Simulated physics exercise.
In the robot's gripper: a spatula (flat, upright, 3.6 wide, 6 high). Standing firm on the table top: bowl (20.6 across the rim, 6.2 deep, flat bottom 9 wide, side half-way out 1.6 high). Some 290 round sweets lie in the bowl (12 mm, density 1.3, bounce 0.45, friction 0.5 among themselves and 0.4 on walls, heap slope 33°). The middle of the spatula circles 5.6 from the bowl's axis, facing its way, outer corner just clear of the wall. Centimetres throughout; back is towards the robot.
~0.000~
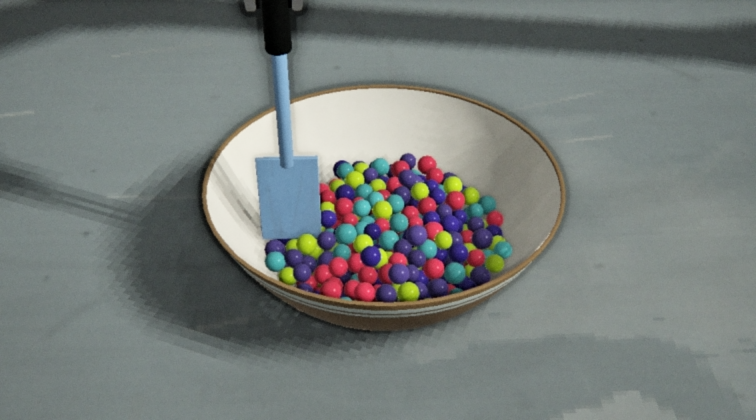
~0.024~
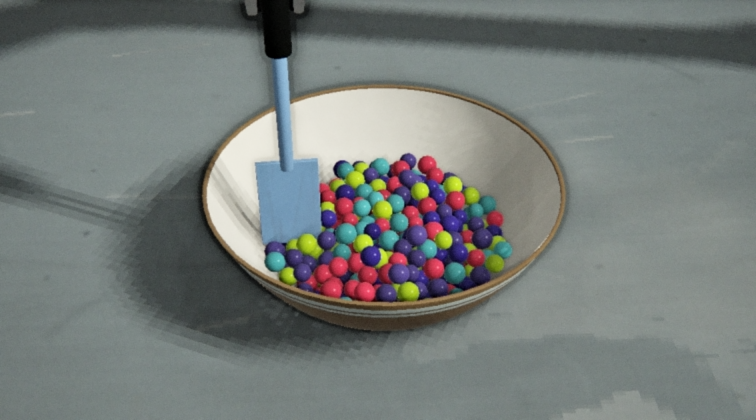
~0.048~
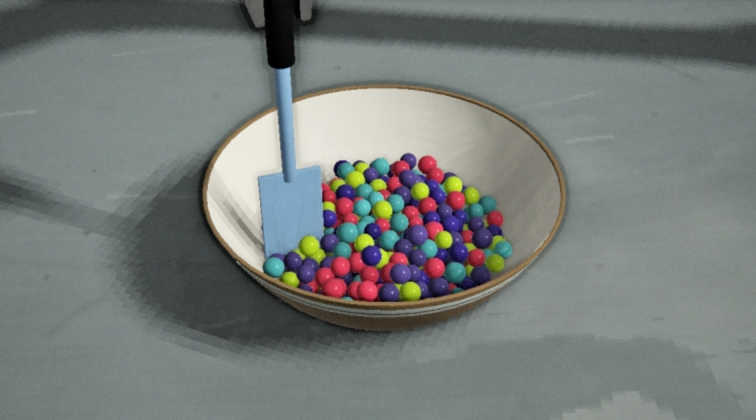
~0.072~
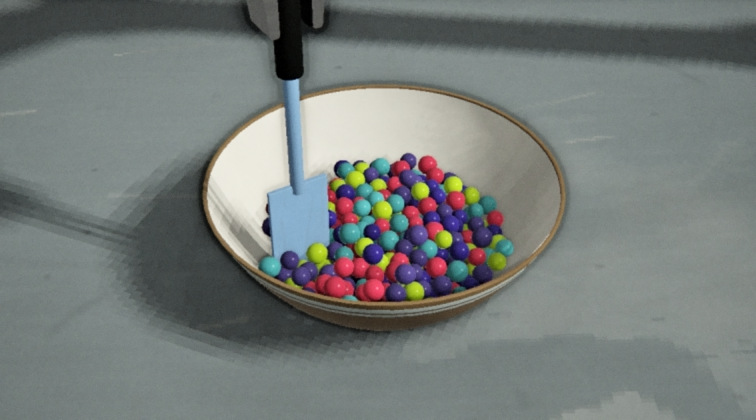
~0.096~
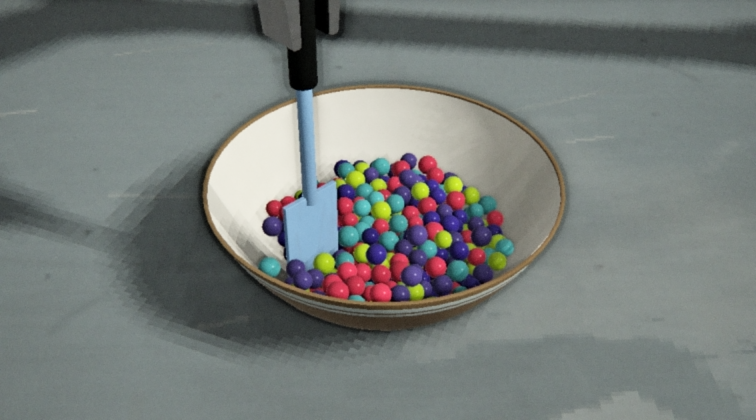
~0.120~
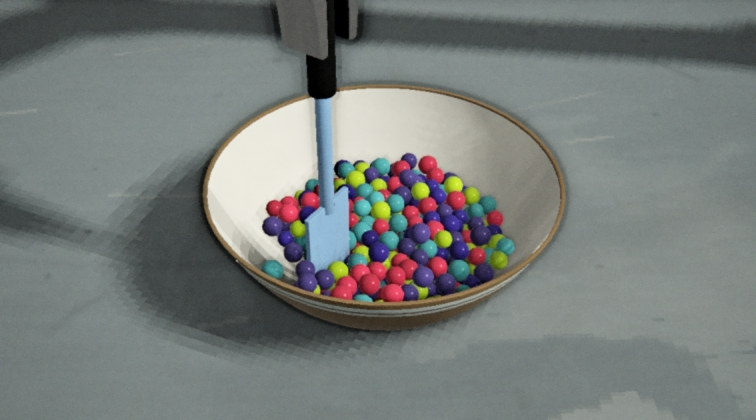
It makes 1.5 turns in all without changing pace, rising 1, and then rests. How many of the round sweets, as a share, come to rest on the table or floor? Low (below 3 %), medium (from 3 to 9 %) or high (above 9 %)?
On the table or floor the share is medium, from 3 to 9 %.
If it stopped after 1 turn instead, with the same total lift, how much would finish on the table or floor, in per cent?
In that case some 0 per cent.
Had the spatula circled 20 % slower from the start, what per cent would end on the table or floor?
It would be near 0 per cent.
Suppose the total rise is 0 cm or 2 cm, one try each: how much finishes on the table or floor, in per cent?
About 5 and 0 per cent.
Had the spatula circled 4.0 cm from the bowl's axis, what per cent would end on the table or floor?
Then about 0 per cent.
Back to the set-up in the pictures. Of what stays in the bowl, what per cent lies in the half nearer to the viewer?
About 45 per cent.
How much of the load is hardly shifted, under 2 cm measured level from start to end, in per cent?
Some 25 per cent.
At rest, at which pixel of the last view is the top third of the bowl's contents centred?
At about (422, 211).
After 0.47 s, 244° round, highest piece 8 above the table; 282 in the bowl, 4 on the table or floor, 3 in flight or on the tool.
After 0.82 s, 74° round, highest piece 7 above the table; 275 in the bowl, 13 on the table or floor, 1 in flight or on the tool.
After 1.20 s, 180° round, highest piece 5 above the table; 274 in the bowl, 15 on the table or floor.
After 1.90 s, 180° round, highest piece 5 above the table; 274 in the bowl, 15 on the table or floor.
In the end, 274 in the bowl, 15 on the table or floor. That is 5 % on the table or floor.
